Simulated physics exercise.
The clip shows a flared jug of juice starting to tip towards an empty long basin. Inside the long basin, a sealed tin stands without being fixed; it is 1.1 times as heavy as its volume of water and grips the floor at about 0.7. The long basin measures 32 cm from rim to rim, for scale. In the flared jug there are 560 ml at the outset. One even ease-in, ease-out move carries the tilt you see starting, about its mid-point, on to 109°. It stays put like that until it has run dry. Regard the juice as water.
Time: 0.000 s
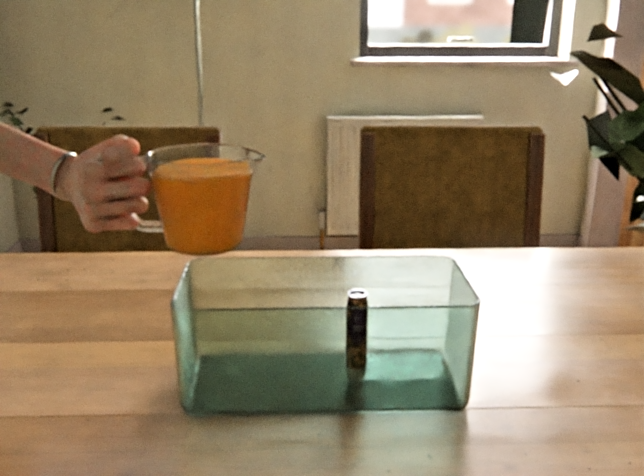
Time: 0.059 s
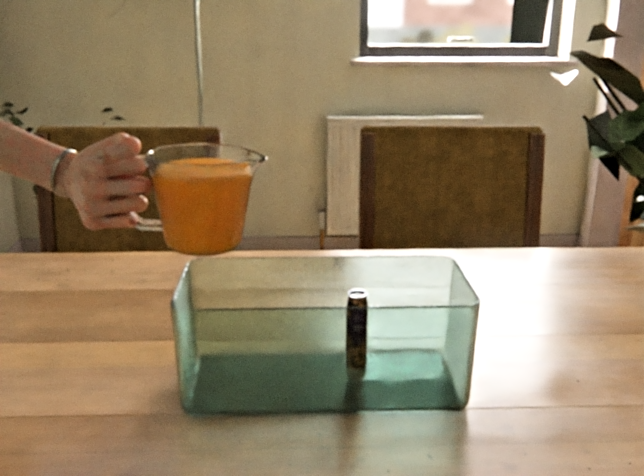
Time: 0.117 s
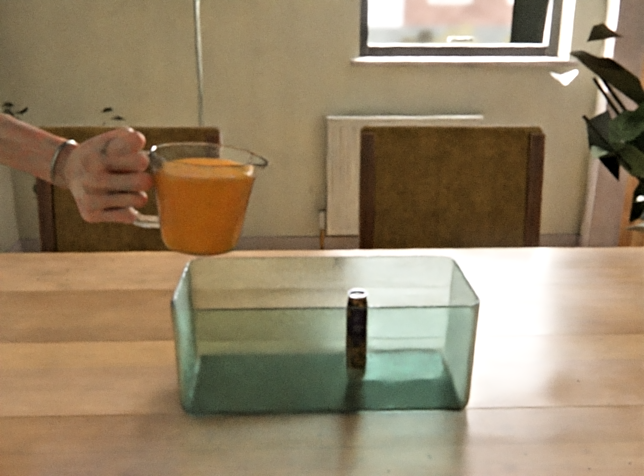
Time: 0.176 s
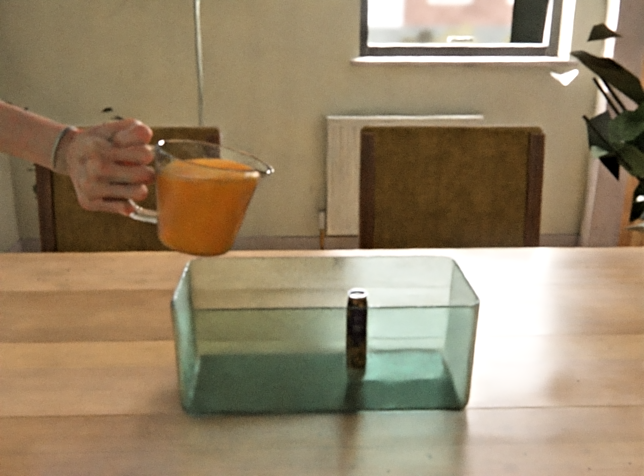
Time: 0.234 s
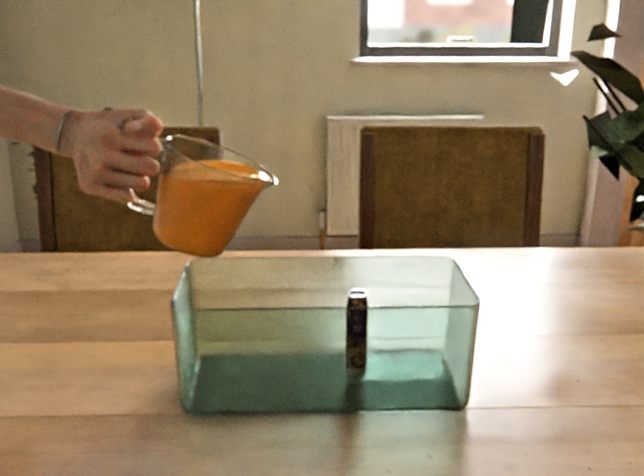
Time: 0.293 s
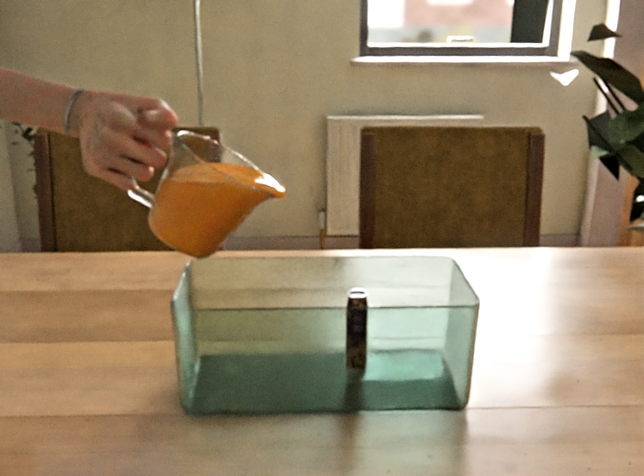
In this clip, a hand at the left holds a glass jug of orange juice above a clear, green-tinted basin with a small dark tin inside, then gradually tilts the jug to the right until juice reaches its spout.
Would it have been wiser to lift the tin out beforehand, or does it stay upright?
I expect it to stay the right way up.
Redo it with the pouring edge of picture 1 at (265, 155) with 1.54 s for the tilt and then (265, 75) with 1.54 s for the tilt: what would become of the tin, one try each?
Run one: It does not tip. Run two: It tumbles.
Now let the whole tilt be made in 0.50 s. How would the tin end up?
It stays steady, then.
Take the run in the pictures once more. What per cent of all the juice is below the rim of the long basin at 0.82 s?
About 94 per cent.
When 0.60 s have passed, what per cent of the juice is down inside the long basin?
Near 38 in a hundred.
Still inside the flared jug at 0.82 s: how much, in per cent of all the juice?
Around 4 percent of it.
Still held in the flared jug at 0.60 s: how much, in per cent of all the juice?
42 %.
By 0.60 s the tilt is 92° and 42 per cent is still to pour; the tin stands where it began.
By 0.82 s the tilt is 109° and 4 per cent is still to pour; the tin stands 1 cm from where it began.
By 1.06 s the tilt is 109° and 0 per cent is still to pour; the tin stands where it began.
By 1.31 s the tilt is 109° and 0 per cent is still to pour; the tin stands 1 cm from where it began.
At rest the tin stands 1 cm from where it began.
